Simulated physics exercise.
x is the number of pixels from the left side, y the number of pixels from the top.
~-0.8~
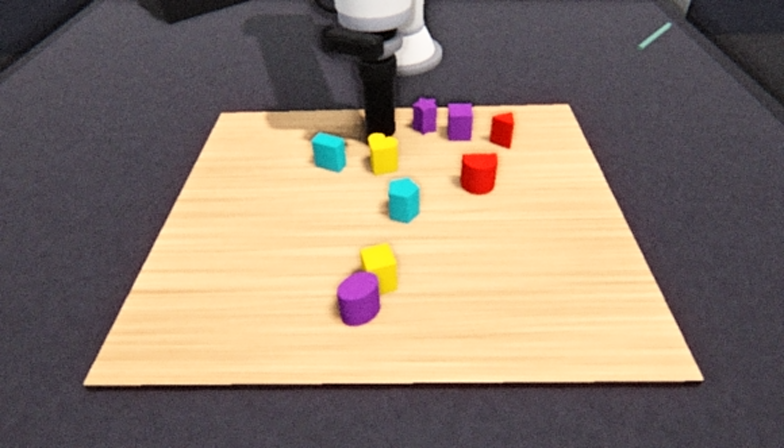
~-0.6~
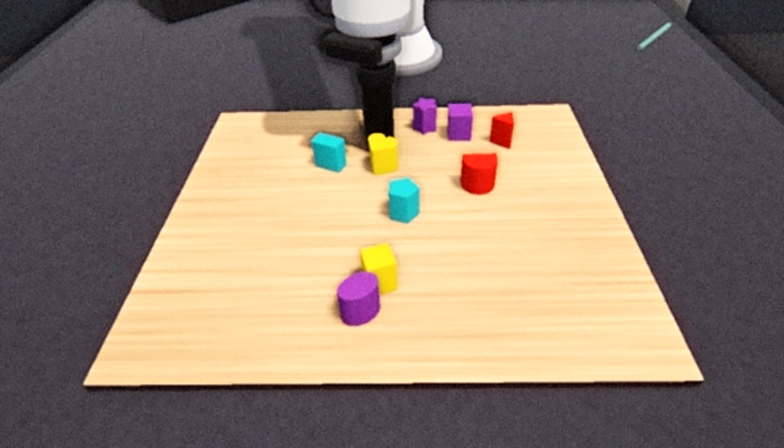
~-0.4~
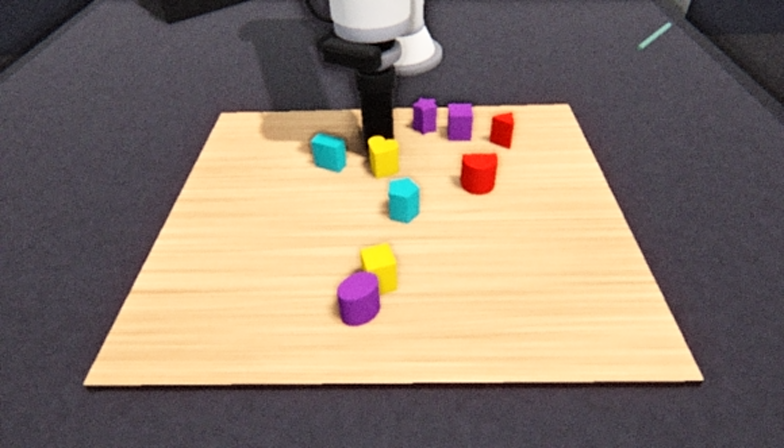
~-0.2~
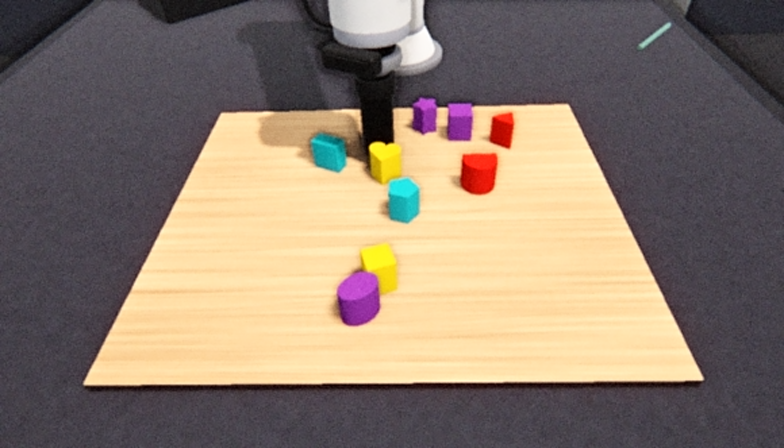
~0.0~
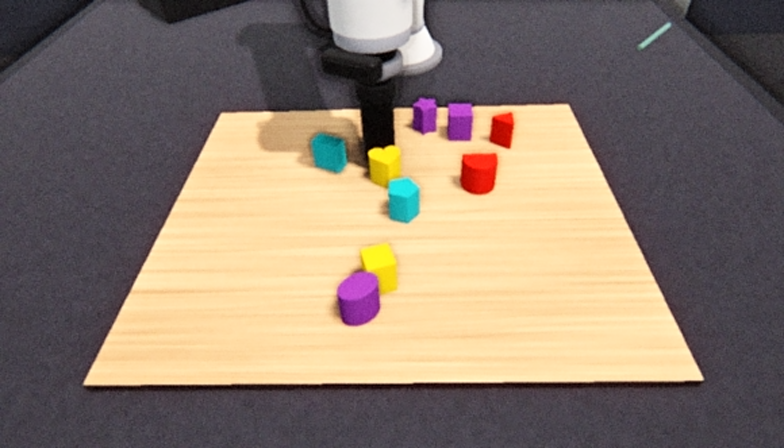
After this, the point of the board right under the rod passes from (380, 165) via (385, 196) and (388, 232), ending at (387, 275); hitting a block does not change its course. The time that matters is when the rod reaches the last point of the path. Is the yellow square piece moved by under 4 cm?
The answer is yes.
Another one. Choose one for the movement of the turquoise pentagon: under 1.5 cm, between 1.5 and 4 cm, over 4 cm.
It travels more than 4 cm.
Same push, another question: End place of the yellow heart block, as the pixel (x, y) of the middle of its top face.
The middle of its upper face should be somewhere near (416, 258).
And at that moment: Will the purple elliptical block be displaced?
That would be a yes.
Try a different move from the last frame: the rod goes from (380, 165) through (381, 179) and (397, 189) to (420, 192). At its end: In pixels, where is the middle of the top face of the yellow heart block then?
My estimate: (394, 179).
On the path given first. One third of the way, rod at (385, 186); yellow heart block at (390, 187); turquoise pentagon at (412, 198), turned 50° anticlockwise.
Two thirds of the way, rod at (387, 222); yellow heart block at (393, 225); turquoise pentagon at (427, 217).
At the end, rod at (386, 264); purple elliptical block at (350, 294), turned 20° clockwise; yellow square piece at (385, 279), turned 70° clockwise; yellow heart block at (416, 258), turned 50° anticlockwise; turquoise pentagon at (427, 217), turned 145° anticlockwise.
